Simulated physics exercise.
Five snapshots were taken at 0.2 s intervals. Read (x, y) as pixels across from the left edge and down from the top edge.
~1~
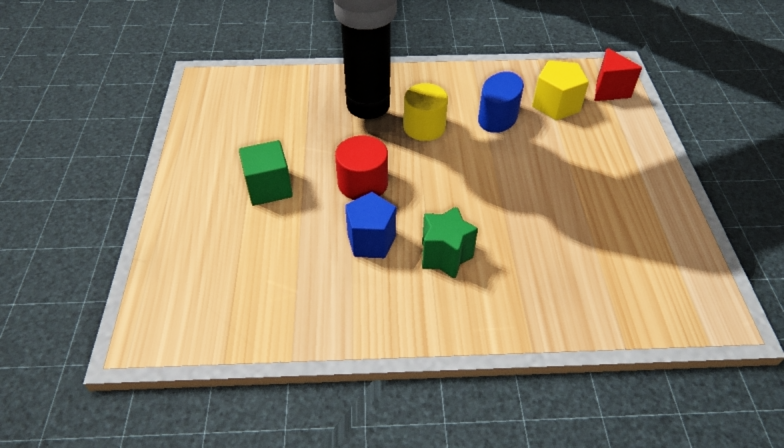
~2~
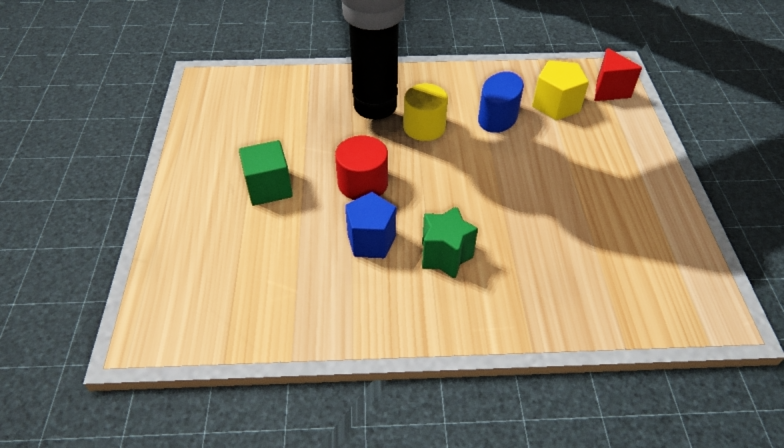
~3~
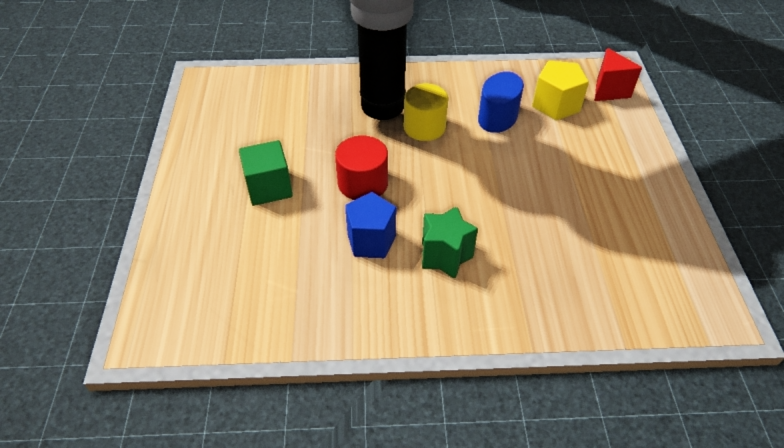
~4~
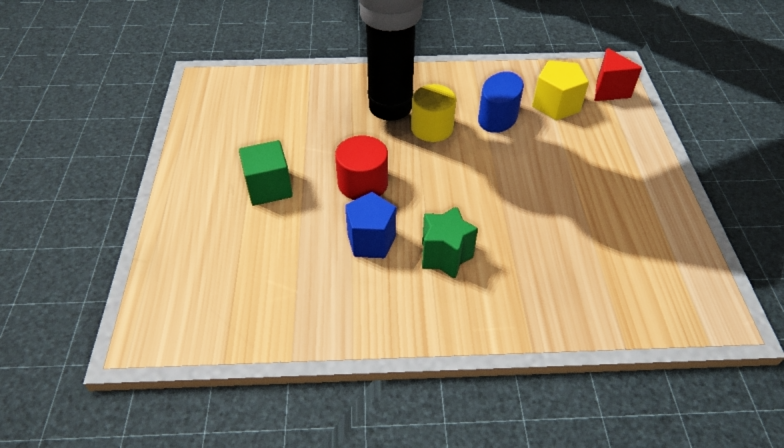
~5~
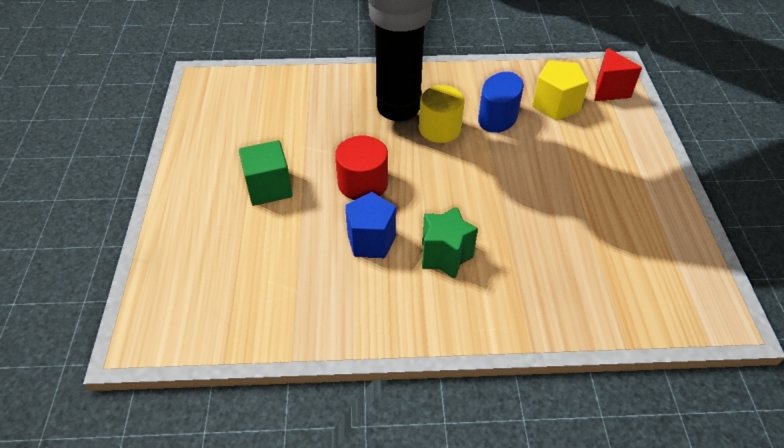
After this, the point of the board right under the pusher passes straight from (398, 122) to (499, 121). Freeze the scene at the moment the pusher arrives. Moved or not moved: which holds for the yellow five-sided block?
From what I can tell, it won't keep its place.
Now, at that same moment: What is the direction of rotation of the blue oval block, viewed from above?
It rotates counterclockwise.
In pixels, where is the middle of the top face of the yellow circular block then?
Its top middle will sit at (528, 117).
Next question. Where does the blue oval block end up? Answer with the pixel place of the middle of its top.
At (547, 87).
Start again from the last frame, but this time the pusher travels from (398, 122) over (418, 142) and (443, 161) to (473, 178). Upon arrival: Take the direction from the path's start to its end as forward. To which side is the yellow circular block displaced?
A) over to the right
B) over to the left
B (over to the left)
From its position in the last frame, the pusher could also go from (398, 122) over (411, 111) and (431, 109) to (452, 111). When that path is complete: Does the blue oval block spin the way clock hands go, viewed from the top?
It seems not.
The first path, step by step. One third of the way, pusher (435, 108); yellow circular block (478, 103); blue oval block (512, 86), turned 25° anticlockwise.
Two thirds of the way, pusher (468, 108); yellow circular block (507, 110); blue oval block (527, 88), turned 70° anticlockwise.
At the end, pusher (501, 107); red circular block unmoved; yellow circular block (528, 117); blue oval block (547, 87), turned 70° anticlockwise; yellow five-sided block (575, 71).
